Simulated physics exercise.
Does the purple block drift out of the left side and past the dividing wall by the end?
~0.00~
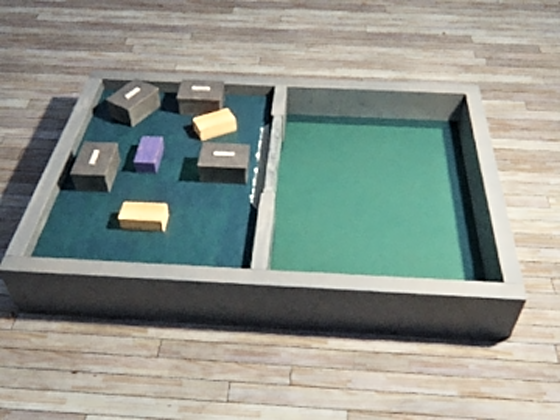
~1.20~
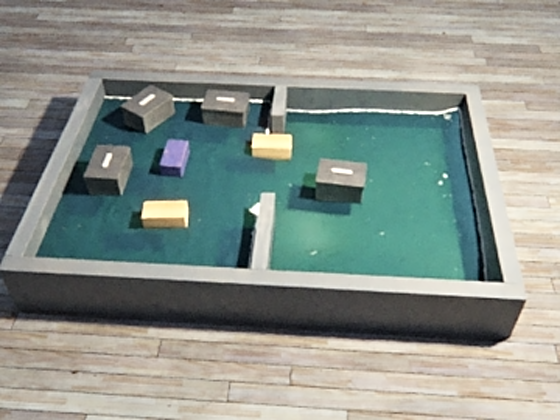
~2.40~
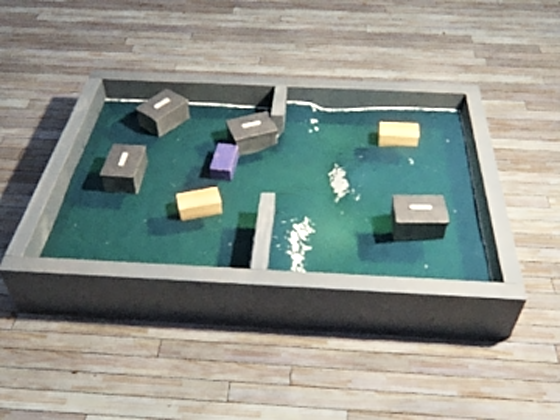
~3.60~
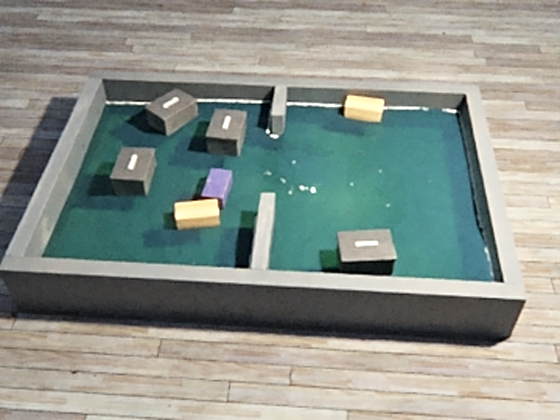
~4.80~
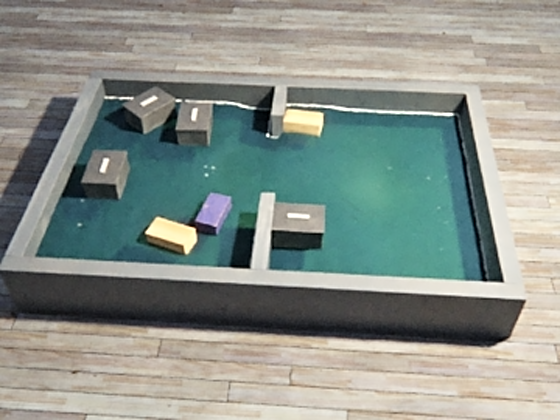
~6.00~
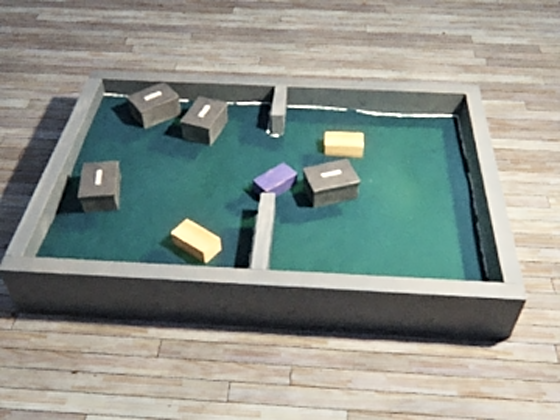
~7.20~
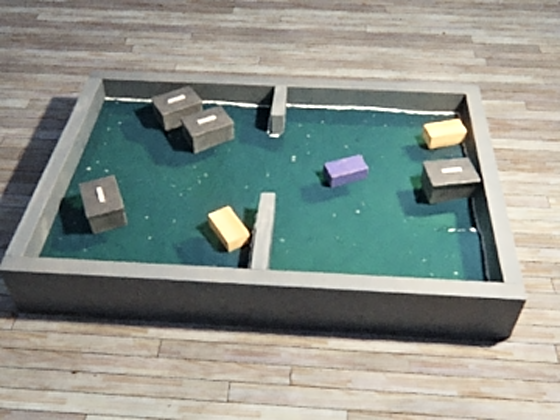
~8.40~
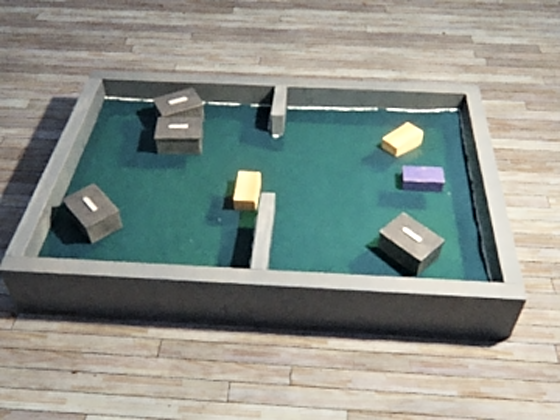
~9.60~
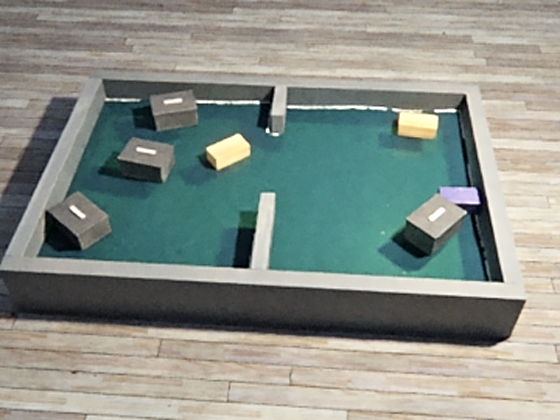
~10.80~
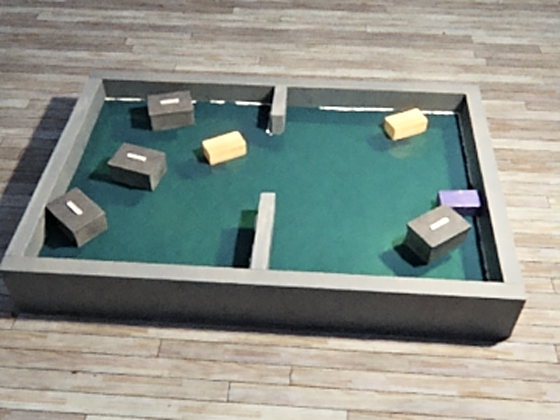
Yes, the purple block floats through the gap in the dividing wall and ends up near the right edge of the basin.
